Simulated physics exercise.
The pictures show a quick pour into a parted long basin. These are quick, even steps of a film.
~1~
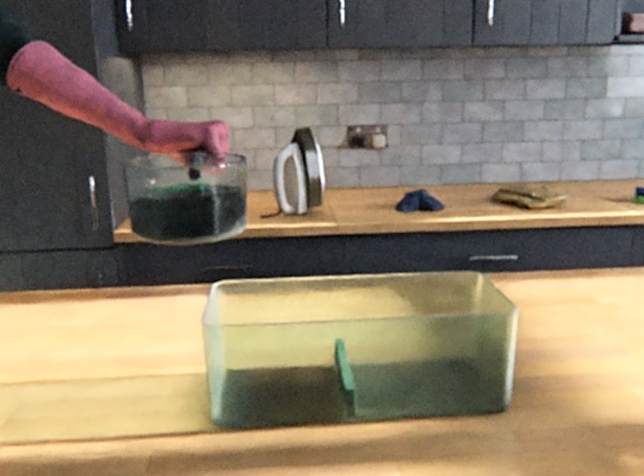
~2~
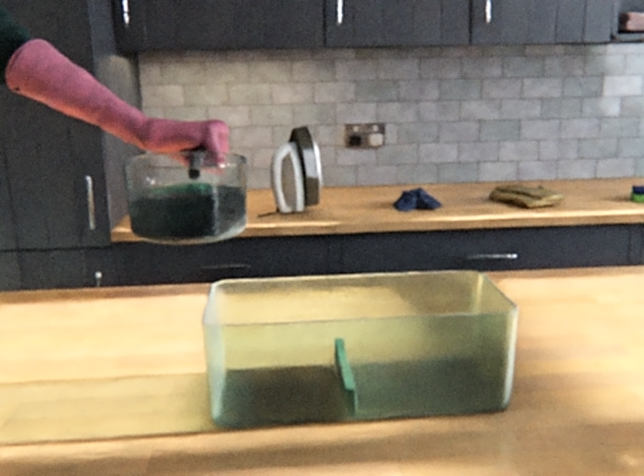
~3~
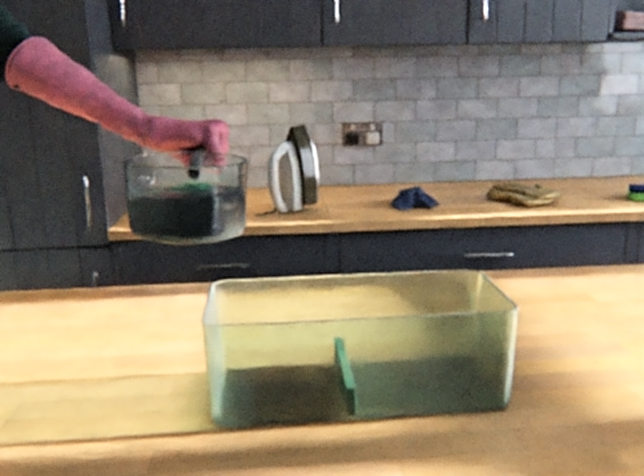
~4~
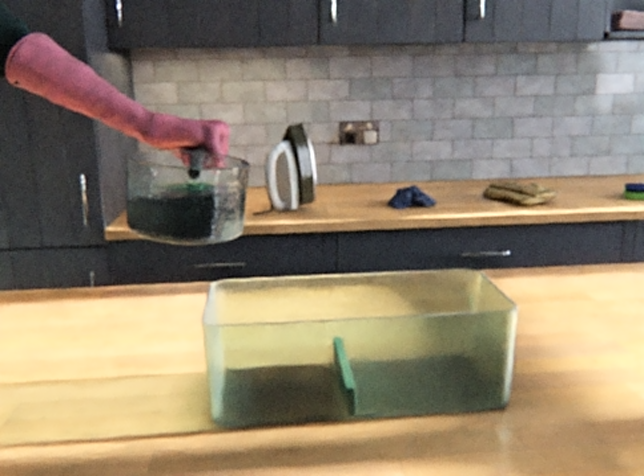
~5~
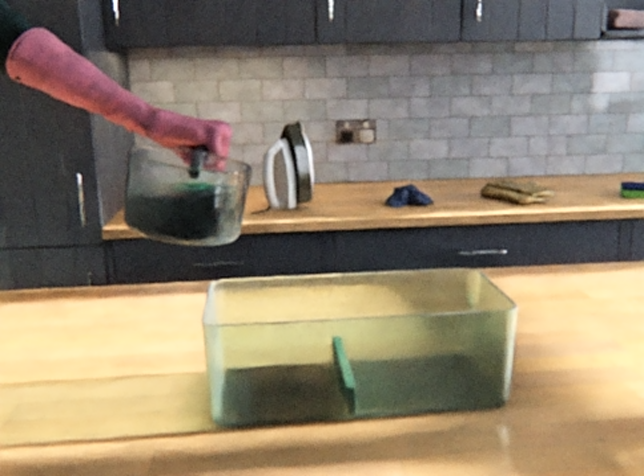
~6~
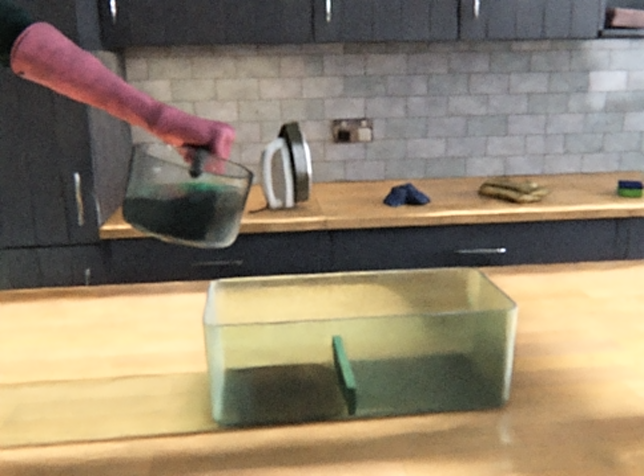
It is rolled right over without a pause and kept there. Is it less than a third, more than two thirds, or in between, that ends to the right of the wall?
In the end less than a third is right of the wall.
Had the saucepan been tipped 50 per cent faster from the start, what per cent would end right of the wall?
Near 10 %.
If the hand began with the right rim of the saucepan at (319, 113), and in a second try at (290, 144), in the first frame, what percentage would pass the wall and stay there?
In turn 85 and 50 in a hundred.
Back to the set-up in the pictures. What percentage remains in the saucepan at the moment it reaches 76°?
Roughly 65 in a hundred.
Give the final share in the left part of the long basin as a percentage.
Close to 95 per cent.
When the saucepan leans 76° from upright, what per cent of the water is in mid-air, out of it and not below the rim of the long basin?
Some 30 per cent.
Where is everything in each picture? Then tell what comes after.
In the first frame, it leans 0°; its right rim is at (245, 160); the water meets the walls at (132, 193) and (244, 190); the long basin's rim runs from (208, 304) to (499, 292); the wall's top is at (344, 362).
In the second frame, it leans 1°; its right rim is at (246, 160); the water meets the walls at (132, 193) and (244, 190).
In the third frame, it leans 3°; its right rim is at (247, 162); the water meets the walls at (132, 193) and (244, 190).
In the fourth frame, it leans 6°; its right rim is at (248, 166); the water meets the walls at (132, 193) and (243, 190).
In the fifth frame, it leans 11°; its right rim is at (250, 170); the water meets the walls at (130, 192) and (245, 190).
In the sixth frame, it leans 17°; its right rim is at (253, 177); the water meets the walls at (130, 192) and (246, 190).
A moment on, the saucepan is tipped on its side and 65 per cent is still to pour, 7 is left of the wall and 0 right of it.
Next, the saucepan is tipped right over and 10 per cent is still to pour, 76 is left of the wall and 3 right of it.
Then the saucepan is tipped right over and 0 per cent is still to pour, 94 is left of the wall and 6 right of it.
Later the saucepan is tipped right over and 0 per cent is still to pour, 94 is left of the wall and 6 right of it.
In the end 94 per cent lies left of the wall, 6 right of it and 0 outside.
